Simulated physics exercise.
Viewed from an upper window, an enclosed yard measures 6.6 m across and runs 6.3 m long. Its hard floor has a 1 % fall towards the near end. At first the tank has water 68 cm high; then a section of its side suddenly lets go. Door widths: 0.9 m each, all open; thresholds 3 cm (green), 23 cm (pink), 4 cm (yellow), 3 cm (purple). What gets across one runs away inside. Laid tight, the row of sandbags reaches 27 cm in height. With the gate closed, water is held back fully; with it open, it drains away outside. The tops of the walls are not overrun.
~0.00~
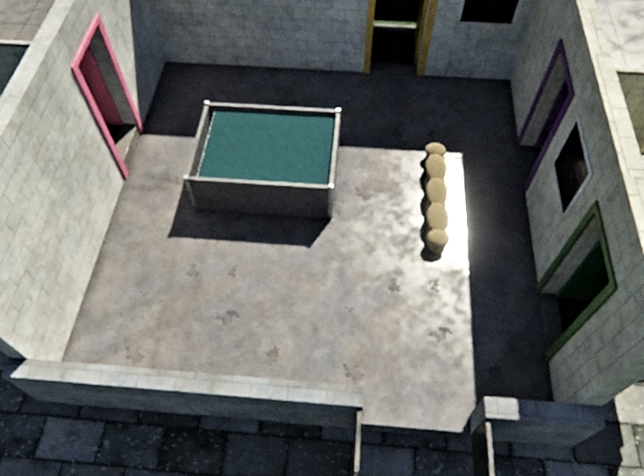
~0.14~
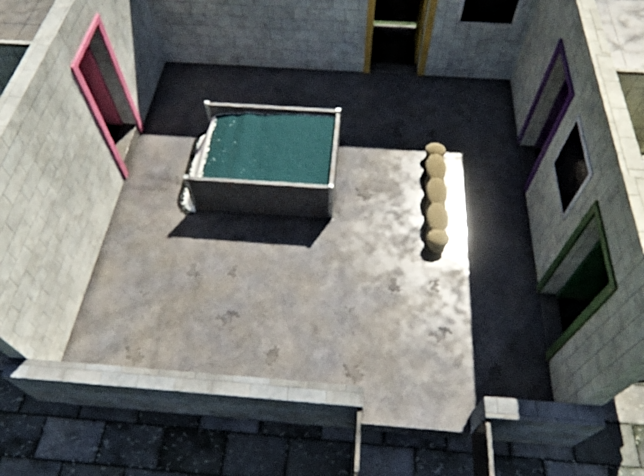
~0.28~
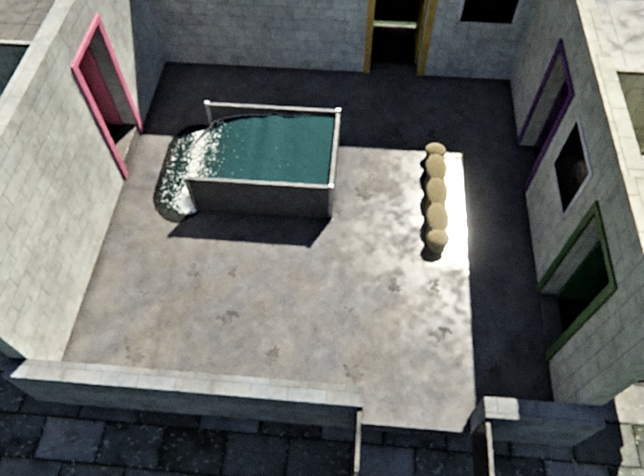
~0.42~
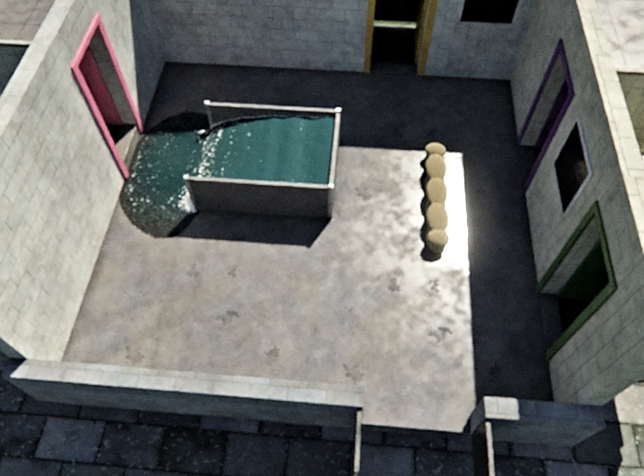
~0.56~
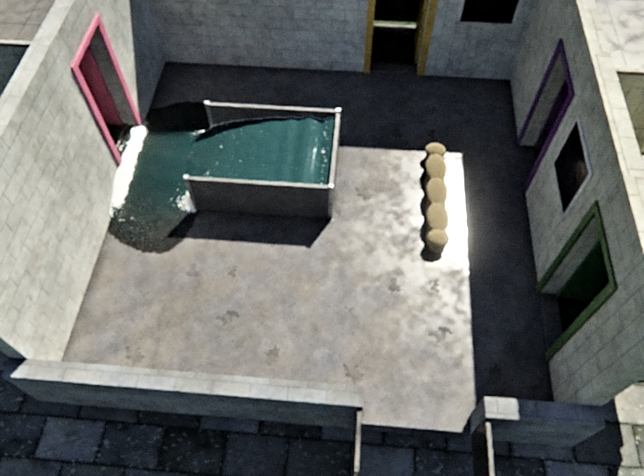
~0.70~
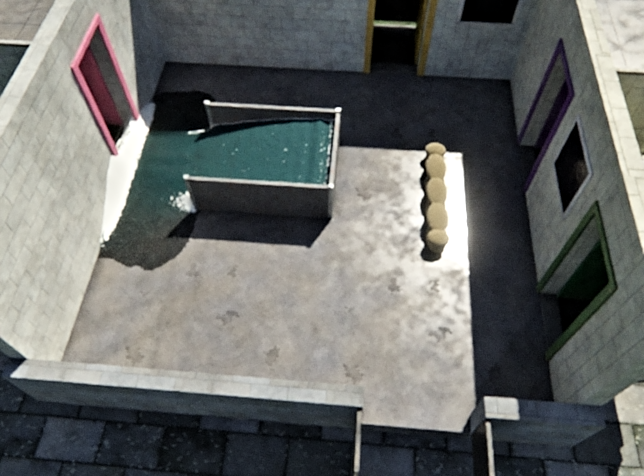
A grey block-walled yard, seen from high above, holds a raised rectangular tank of teal water left of centre, a row of tan sandbags to its right, and openings edged in pink, purple, green and yellow. The tank's left side opens and water pours out, foaming white. It spreads across the pale floor to the left wall by the pink doorway, then creeps nearer along it, while the view stays still.
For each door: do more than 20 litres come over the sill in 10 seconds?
One by one: The green door breaches the limit; the pink door breaches the limit; the yellow door never breaches the limit; the purple door breaches the limit.
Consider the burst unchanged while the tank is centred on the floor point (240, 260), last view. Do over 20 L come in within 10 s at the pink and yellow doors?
Then: Pink below, yellow not over.
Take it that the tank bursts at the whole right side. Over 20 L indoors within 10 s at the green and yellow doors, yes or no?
Green: Beyond limit; yellow: Beyond limit.
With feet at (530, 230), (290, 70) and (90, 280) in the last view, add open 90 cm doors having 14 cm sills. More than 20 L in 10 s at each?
First doorway falls short, second falls short, third falls short.
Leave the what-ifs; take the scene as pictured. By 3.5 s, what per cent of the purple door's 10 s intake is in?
Some 0 per cent by then.
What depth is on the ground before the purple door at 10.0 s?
Some 5.5 cm.
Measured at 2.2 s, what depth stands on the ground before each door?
In cm: Green 0, pink 35, yellow 0, purple 0.
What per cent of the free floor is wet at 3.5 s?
Close to 45 in a hundred parts are wet.
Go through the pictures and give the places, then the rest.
The tank at (266, 146) is whole and still, 68 cm deep, in the first frame.
Water pours out at (205, 162) and has run 0.9 m, to (193, 212); typically 8 cm deep outside, 68 cm at the tank's back, in the second frame.
Water pours out at (206, 163) and has run 1.1 m, to (173, 217); typically 10 cm deep outside, 68 cm at the tank's back, in the third frame.
Water pours out at (206, 164) and has run 1.4 m, to (135, 217); typically 9 cm deep outside, 68 cm at the tank's back, in the fourth frame.
The front is at (109, 225), 1.8 m from the gap at (206, 164); 3.4 m2 of floor is under water; 63 cm left at the back of the tank, in the fifth frame.
The front is at (100, 252), 2.2 m from the gap at (206, 164); 3.9 m2 of floor is under water; 56 cm left at the back of the tank, in the sixth frame.
After 1.4 s water covers 15 % of the floor and is deepest (45 cm) near (129, 169); green door not reached, pink door 43 cm at the sill, 67 L in, yellow door not reached, purple door not reached.
After 2.2 s water covers 25 % of the floor and is deepest (36 cm) near (129, 169); green door not reached, pink door 35 cm at the sill, 145 L in, yellow door not reached, purple door not reached.
After 3.5 s water covers 45 % of the floor and is deepest (25 cm) near (56, 378); green door not reached, pink door 17 cm at the sill, 172 L in, yellow door 3 cm at the sill, 0 L in, purple door not reached.
After 6.0 s water covers 85 % of the floor and is deepest (13 cm) near (56, 378); green door 9 cm at the sill, 14 L in, pink door 8 cm at the sill, 172 L in, yellow door 3 cm at the sill, 0 L in, purple door 9 cm at the sill, 14 L in.
After 10.0 s water covers 95 % of the floor and is deepest (10 cm) near (520, 417); green door 8 cm at the sill, 91 L in, pink door 4 cm at the sill, 172 L in, yellow door 4 cm at the sill, 0 L in, purple door 6 cm at the sill, 58 L in.
